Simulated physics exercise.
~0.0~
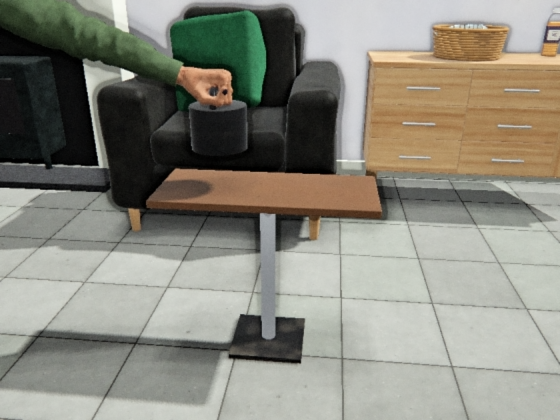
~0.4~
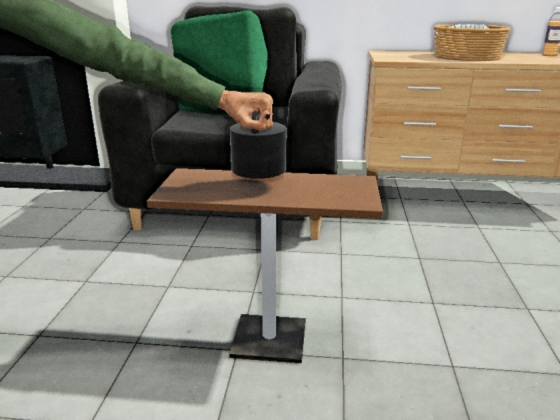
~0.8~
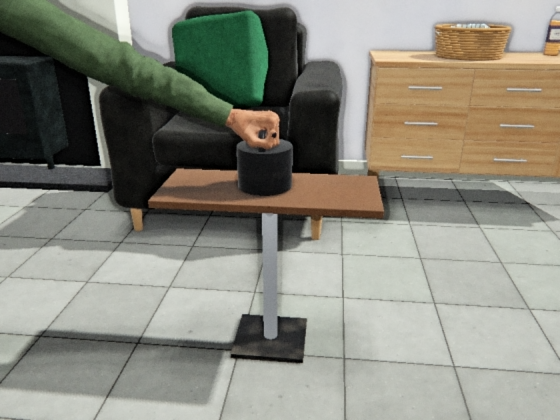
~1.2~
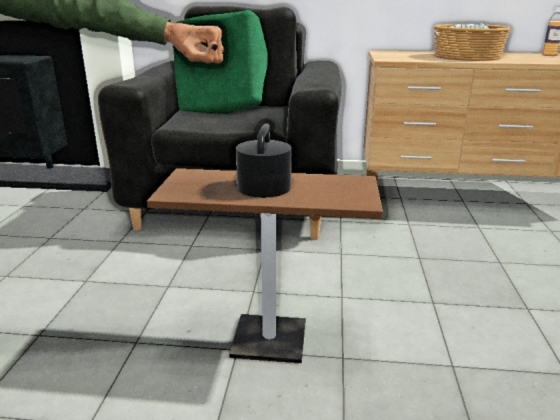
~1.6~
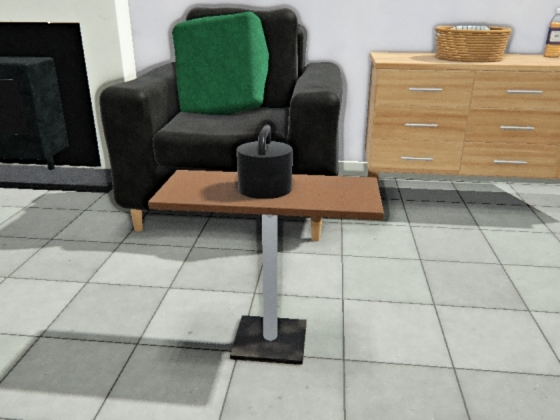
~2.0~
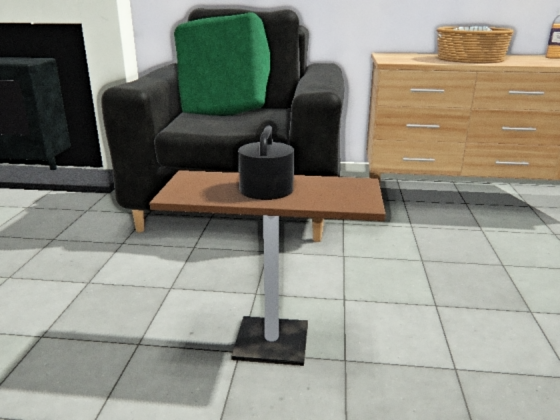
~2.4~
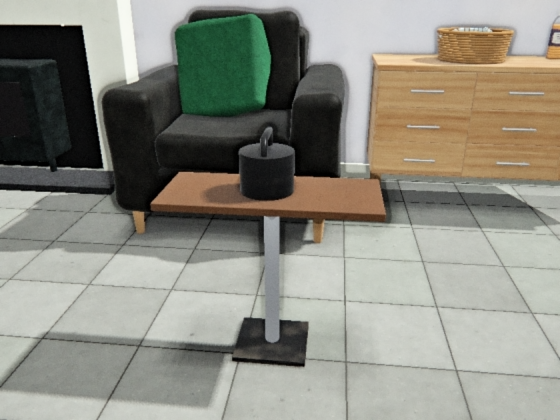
A dark round object with a loop handle was carried right and lowered by a hand in a green sleeve onto a narrow-footed brown stand; the hand let go and drew back, and the stand stayed steady with the object resting on top.
